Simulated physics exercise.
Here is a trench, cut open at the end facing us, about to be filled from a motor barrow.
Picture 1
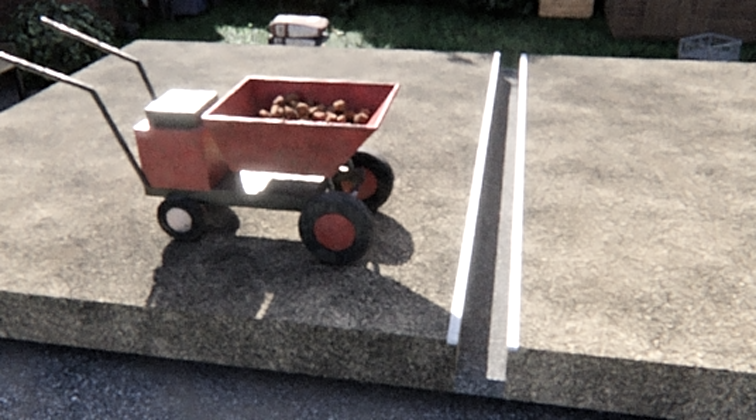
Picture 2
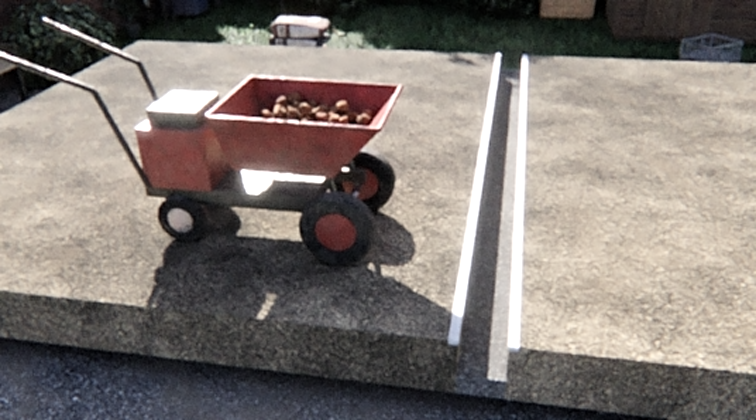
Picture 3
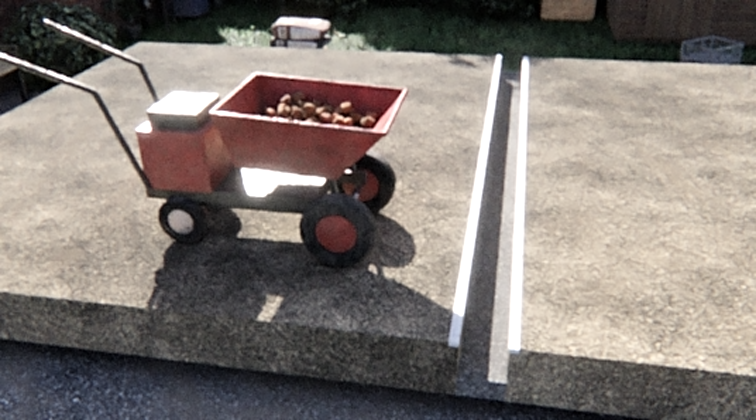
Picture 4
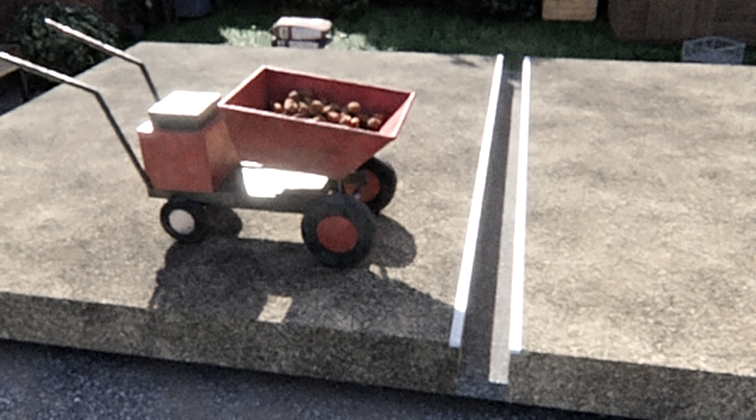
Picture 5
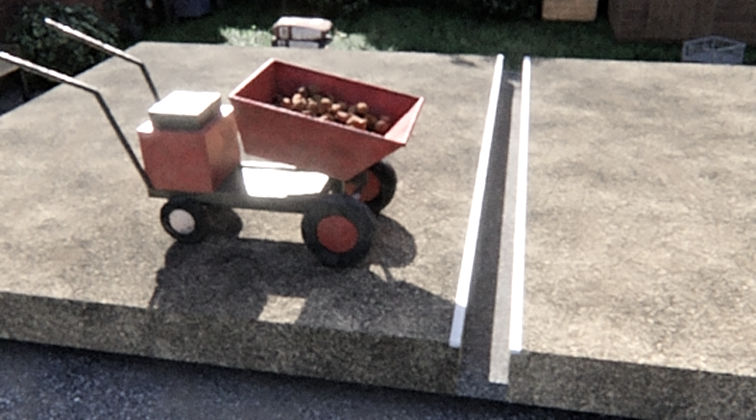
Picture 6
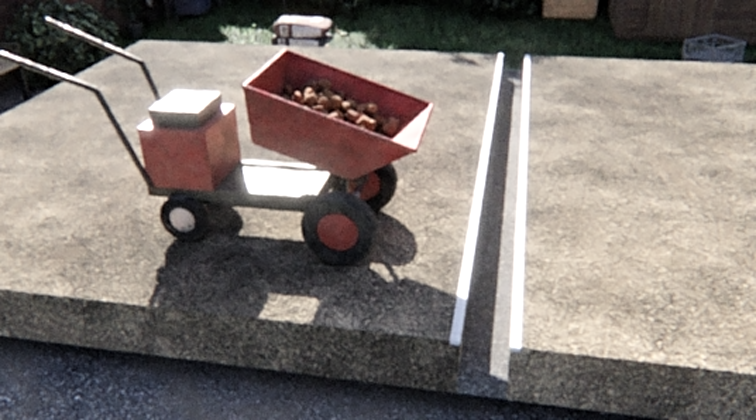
The red skip of clay clods on a motor barrow tilts forward toward the right.
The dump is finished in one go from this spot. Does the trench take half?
In the trench: More than half.
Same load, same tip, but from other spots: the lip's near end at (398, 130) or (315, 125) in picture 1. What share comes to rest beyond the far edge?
The first gives 30 %, the second 0 %.
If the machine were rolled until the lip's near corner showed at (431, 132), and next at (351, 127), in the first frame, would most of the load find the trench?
First not half, then above a half.
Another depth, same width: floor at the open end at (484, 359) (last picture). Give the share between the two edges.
Near 60 %.
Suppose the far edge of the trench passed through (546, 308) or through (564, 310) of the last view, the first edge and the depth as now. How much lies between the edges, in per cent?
Roughly 100 per cent, and 100 per cent.
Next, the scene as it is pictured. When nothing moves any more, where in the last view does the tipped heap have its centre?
Around (494, 262).
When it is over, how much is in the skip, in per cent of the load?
Roughly 0 in a hundred.
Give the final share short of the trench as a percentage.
About 10 per cent.
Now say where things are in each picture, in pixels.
The first picture shows lip of the skip at (376, 129), level; top of the load at (291, 115), clay clods; first edge of the trench at (459, 299); far edge at (514, 304), the trench under half as wide as the skip, and about as deep as wide.
The second picture shows lip of the skip at (379, 130), level; top of the load at (293, 115).
The third picture shows lip of the skip at (385, 134), tipped barely; top of the load at (298, 115).
The fourth picture shows lip of the skip at (394, 139), tipped a little; top of the load at (292, 110).
The fifth picture shows lip of the skip at (404, 145), tipped a little; top of the load at (300, 106).
The sixth picture shows lip of the skip at (415, 151), tipped clearly; top of the load at (297, 98); first edge of the trench at (462, 300); far edge at (517, 305).
Soon after the last picture, skip tipped steeply; all in the skip.
A little later, skip tipped steeply; most in the skip; a stray few short of the trench; a small part in or heaped over the trench.
Later still, skip tipped right over; a small part in the skip; a small part short of the trench; most in or heaped over the trench; a stray few beyond it.
By the end, skip tipped right over; a stray few in the skip; a small part short of the trench; most in or heaped over the trench; a small part beyond it.
